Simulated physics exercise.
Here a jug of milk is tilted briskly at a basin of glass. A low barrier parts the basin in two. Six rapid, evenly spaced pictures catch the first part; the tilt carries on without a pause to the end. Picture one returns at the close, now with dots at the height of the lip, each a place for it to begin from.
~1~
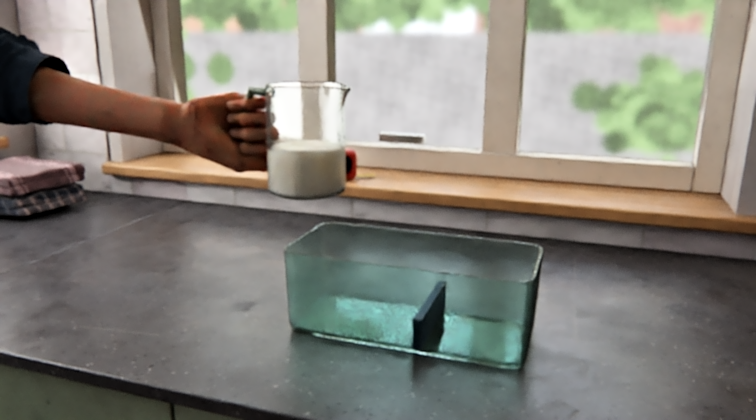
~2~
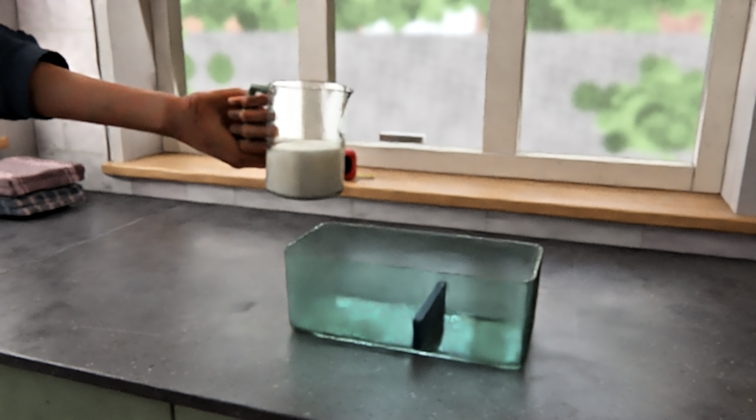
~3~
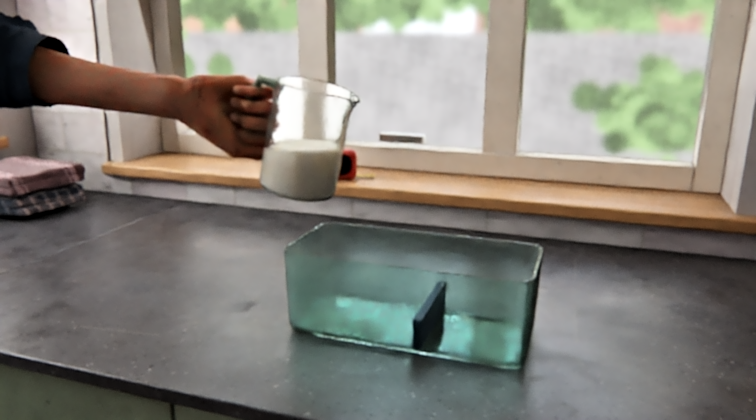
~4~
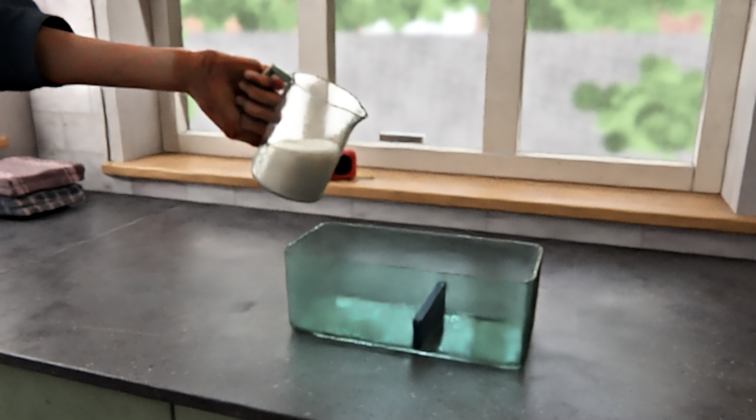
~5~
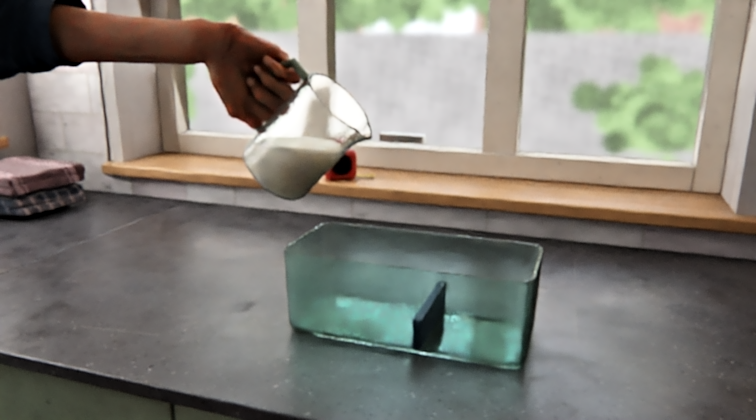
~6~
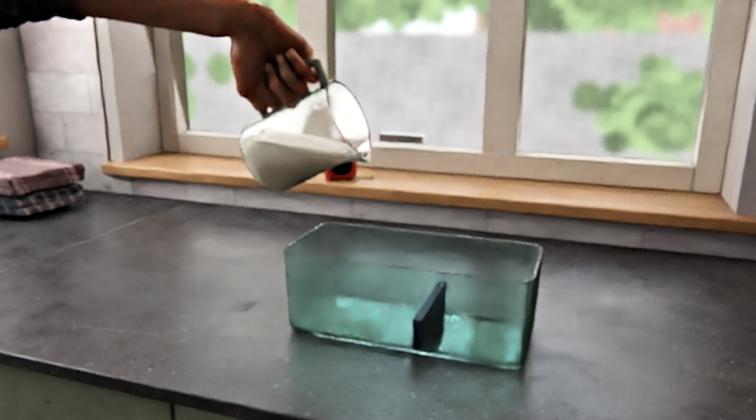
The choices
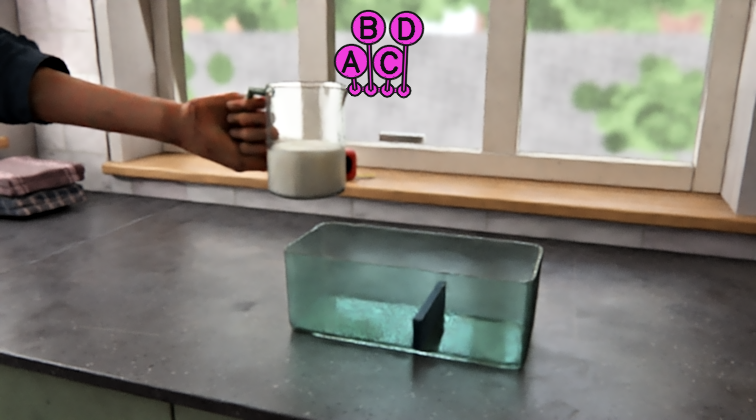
The clip opens on a hand holding an upright glass jug of milk above a greenish glass basin with a low dark divider, on a dark counter by a window. The hand tilts the jug to the right, slightly at first, then steeply, and the milk slides toward the lip, still inside the jug.
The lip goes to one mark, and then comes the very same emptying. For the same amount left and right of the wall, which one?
Choose C.
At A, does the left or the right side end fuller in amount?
The left side.
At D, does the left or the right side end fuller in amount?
The right one.
In magenta, A at (354, 89); B at (370, 89); C at (387, 90); D at (403, 90).
Choosing A, about 92 % ends left of the wall and 4 % right of it; 4 % is lost outside.
Choosing B, about 82 % ends left of the wall and 16 % right of it.
Choosing C, about 44 % ends left of the wall and 55 % right of it.
Choosing D, about 12 % ends left of the wall and 86 % right of it.
